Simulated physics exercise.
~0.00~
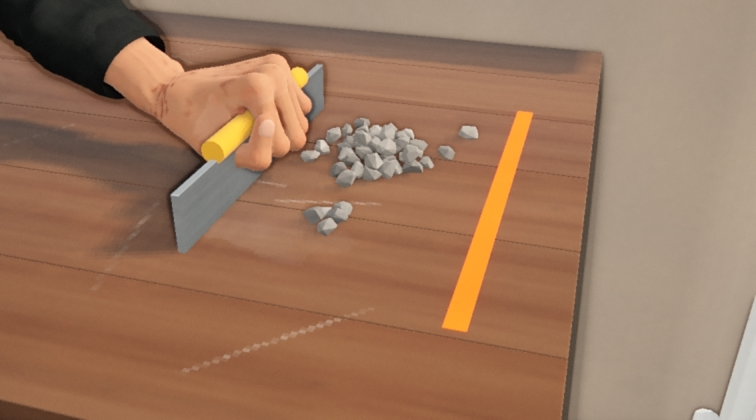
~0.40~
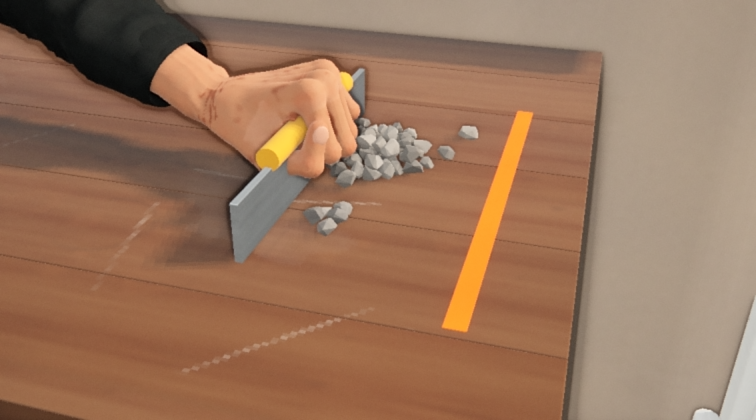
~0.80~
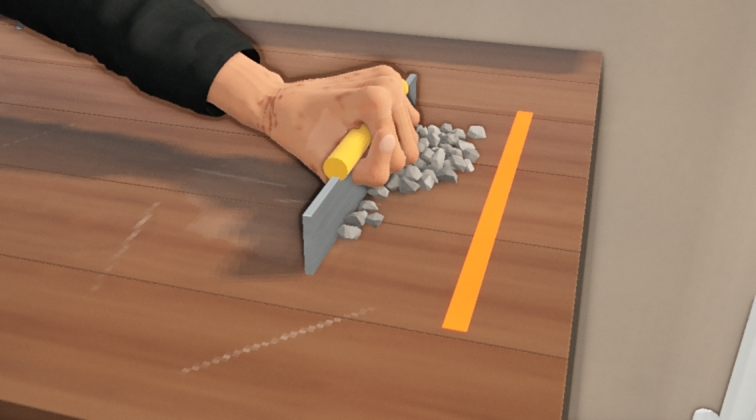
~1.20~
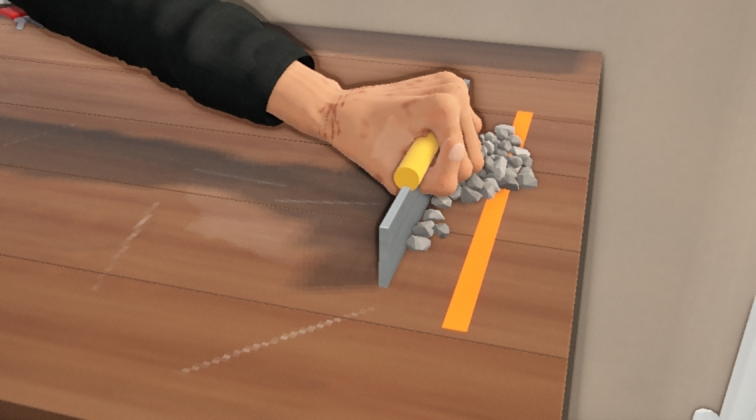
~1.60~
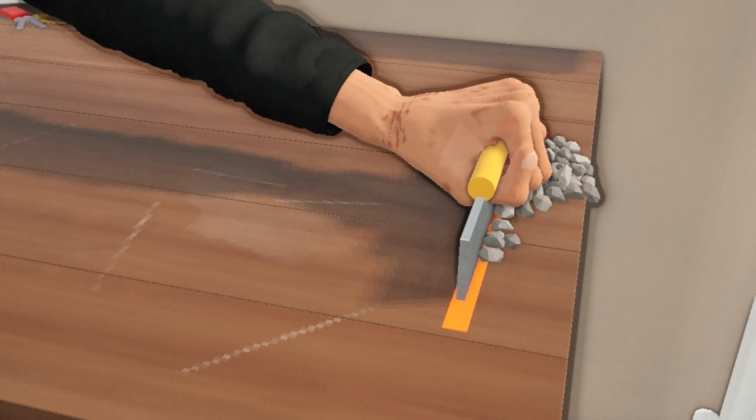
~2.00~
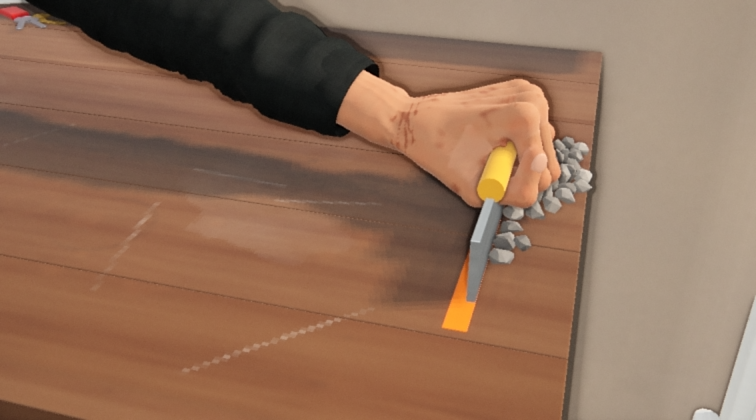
A hand in a dark sleeve grips the yellow handle of a flat grey scraper and slides it rightward across a wooden tabletop. Ahead of it lie two lots of small grey stones, a larger pile farther back and a little cluster nearer. The blade meets the larger pile first, then gathers the nearer cluster, pushing both toward an orange strip near the table's end. The stones cross the strip as the hand keeps pushing. The scraper stops at the tape, with the nearer stones still on the table and the farther pile at the end, a few poking past the edge.
